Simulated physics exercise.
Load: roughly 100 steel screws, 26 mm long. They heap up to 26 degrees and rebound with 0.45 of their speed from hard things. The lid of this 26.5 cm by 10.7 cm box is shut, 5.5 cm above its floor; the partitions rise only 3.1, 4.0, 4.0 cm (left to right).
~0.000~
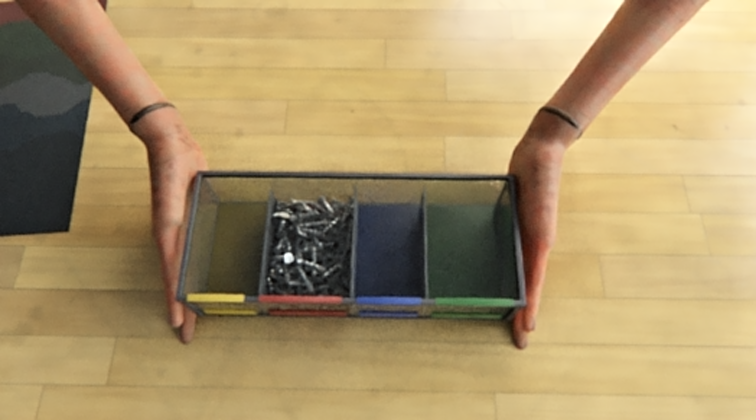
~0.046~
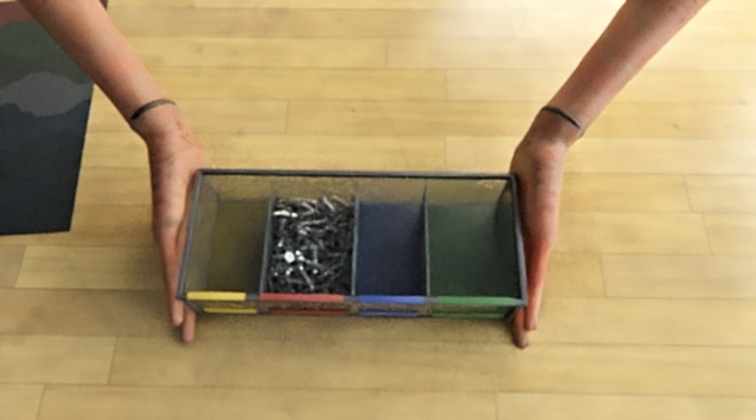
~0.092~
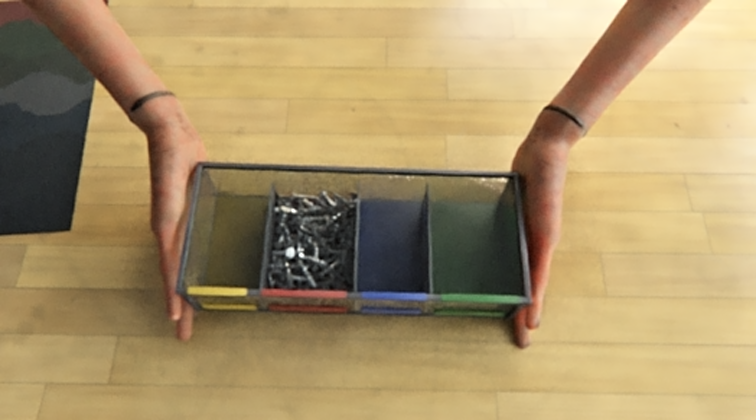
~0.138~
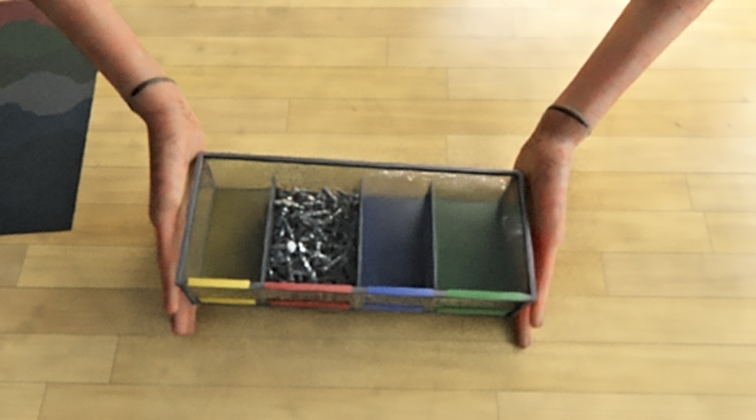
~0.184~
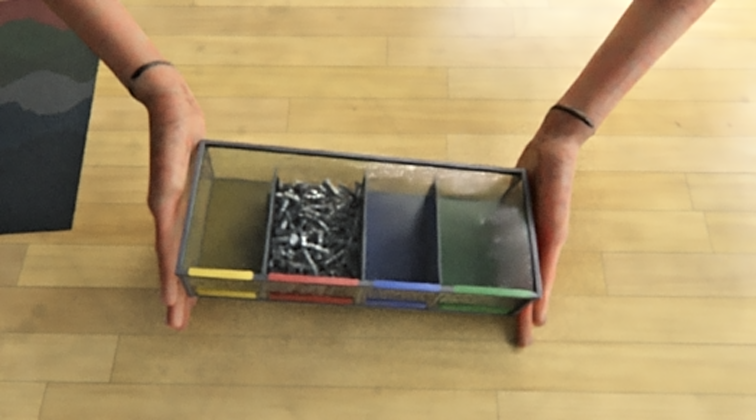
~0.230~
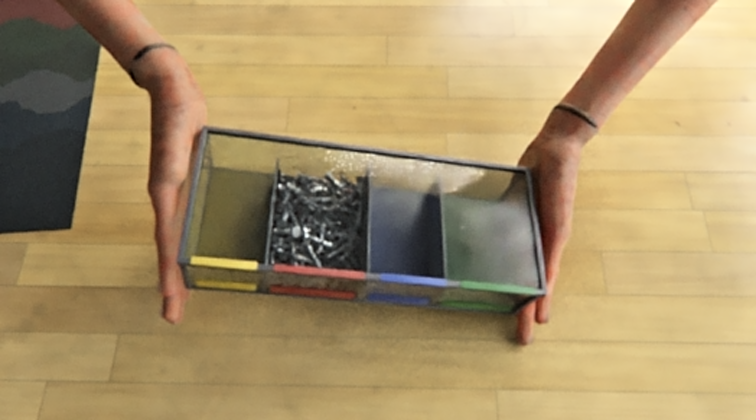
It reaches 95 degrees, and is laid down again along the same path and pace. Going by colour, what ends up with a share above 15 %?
Red: Yes, blue: No, green: No, yellow: No.
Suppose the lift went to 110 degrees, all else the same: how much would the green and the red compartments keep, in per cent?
Green 5, red 90.
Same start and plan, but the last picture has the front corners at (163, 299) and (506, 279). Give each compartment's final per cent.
Red 40; blue 0; green 0; yellow 60.
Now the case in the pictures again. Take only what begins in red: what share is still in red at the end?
About 90 per cent.
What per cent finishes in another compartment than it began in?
About 10 per cent.
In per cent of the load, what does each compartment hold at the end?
Red 90, blue 5, green 5, yellow 0.
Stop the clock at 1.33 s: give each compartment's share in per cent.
Red 100; blue 0; green 0; yellow 0.
Then, at 1.33 s, tilt 95 degrees; red 100 %.
After 2.07 s, tilt 43 degrees; red 95 %, blue 5 %, green 5 %.
Then, at 2.83 s, tilt 0 degrees; red 90 %, blue 5 %, green 5 %.
At rest (3.4 s), red 90 %, blue 5 %, green 5 %, yellow 0 %.
